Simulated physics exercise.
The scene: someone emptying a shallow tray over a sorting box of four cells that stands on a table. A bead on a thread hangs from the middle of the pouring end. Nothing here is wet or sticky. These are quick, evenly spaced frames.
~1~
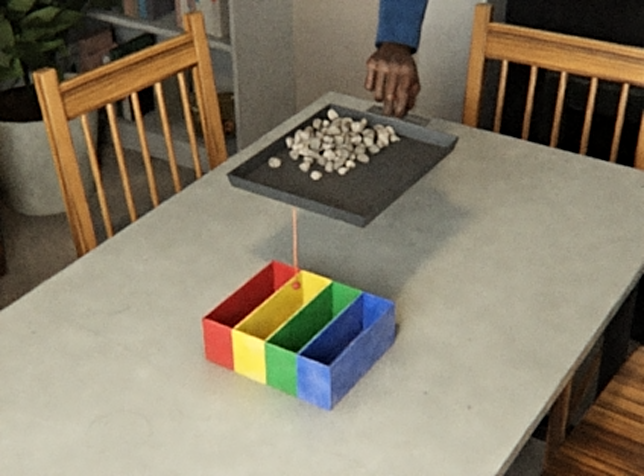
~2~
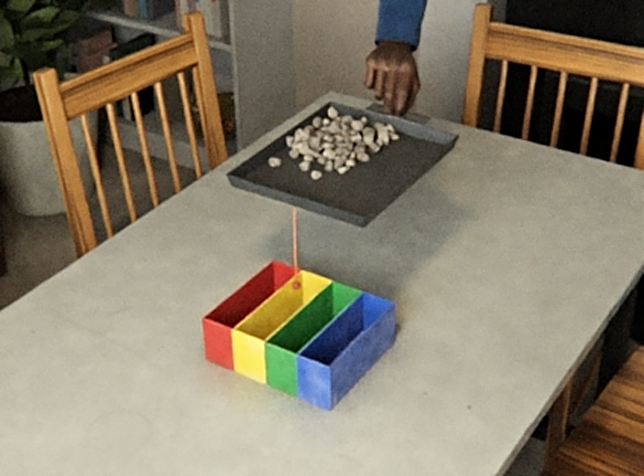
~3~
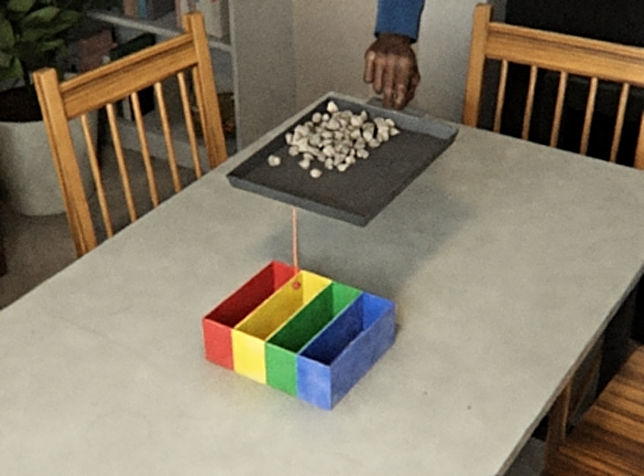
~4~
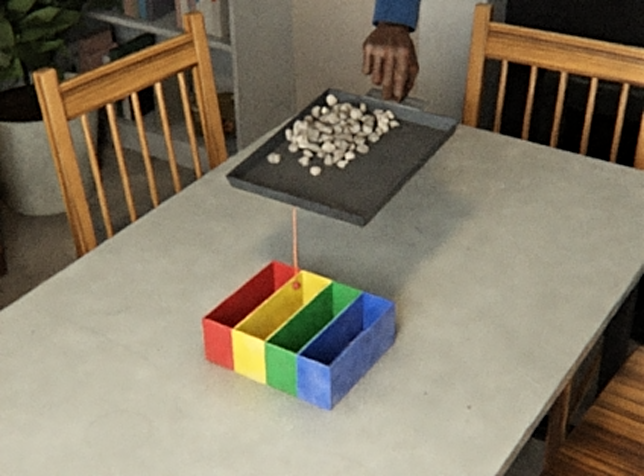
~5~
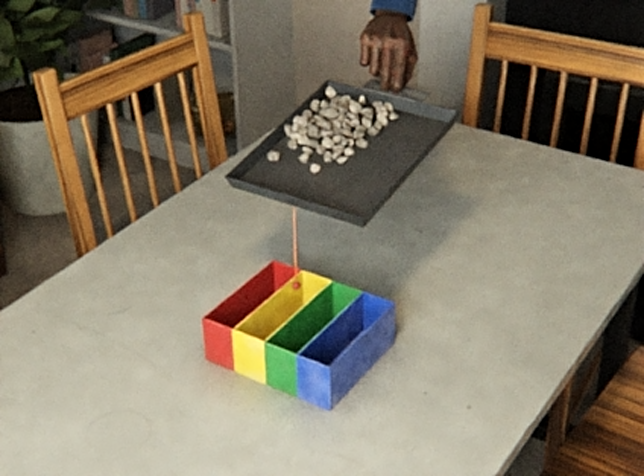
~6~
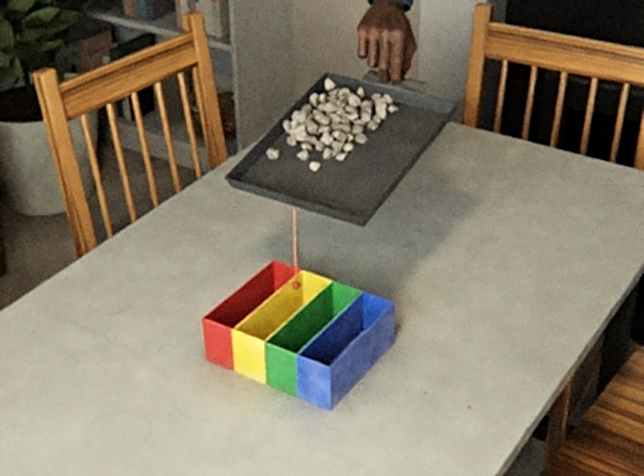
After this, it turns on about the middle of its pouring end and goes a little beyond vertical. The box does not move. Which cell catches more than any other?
Most goes to the red cell.
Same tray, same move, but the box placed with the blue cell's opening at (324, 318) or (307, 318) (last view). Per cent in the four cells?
In turn 90 and 90 in a hundred.
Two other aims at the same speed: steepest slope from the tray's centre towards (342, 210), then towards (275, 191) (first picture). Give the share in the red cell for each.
About 0 and 30 per cent.
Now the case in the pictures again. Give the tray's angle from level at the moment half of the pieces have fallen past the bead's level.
Around 100° of tilt.
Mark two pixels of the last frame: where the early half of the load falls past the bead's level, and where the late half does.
Around (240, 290) and then (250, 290).
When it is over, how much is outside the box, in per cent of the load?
Roughly 30 in a hundred.
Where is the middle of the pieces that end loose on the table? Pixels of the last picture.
Roughly at (179, 331).
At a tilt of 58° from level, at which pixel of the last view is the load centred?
Close to (270, 185).
Shortly afterwards, tray tipped steeply; the bulk on the tray; only a few in the red cell; only a few in the yellow cell; a little falling or outside the box.
Next, tray tipped right over; near a quarter on the tray; near a quarter in the red cell; a little in the yellow cell; only a few in the green cell; only a few in the blue cell; near a third falling or outside the box.
Some moments later, tray tipped past a quarter turn; near a third in the red cell; near a quarter in the yellow cell; a little in the green cell; a little in the blue cell; near a quarter falling or outside the box.
In the end, tray tipped past a quarter turn; near a third in the red cell; near a quarter in the yellow cell; a little in the green cell; a little in the blue cell; near a quarter outside the box.
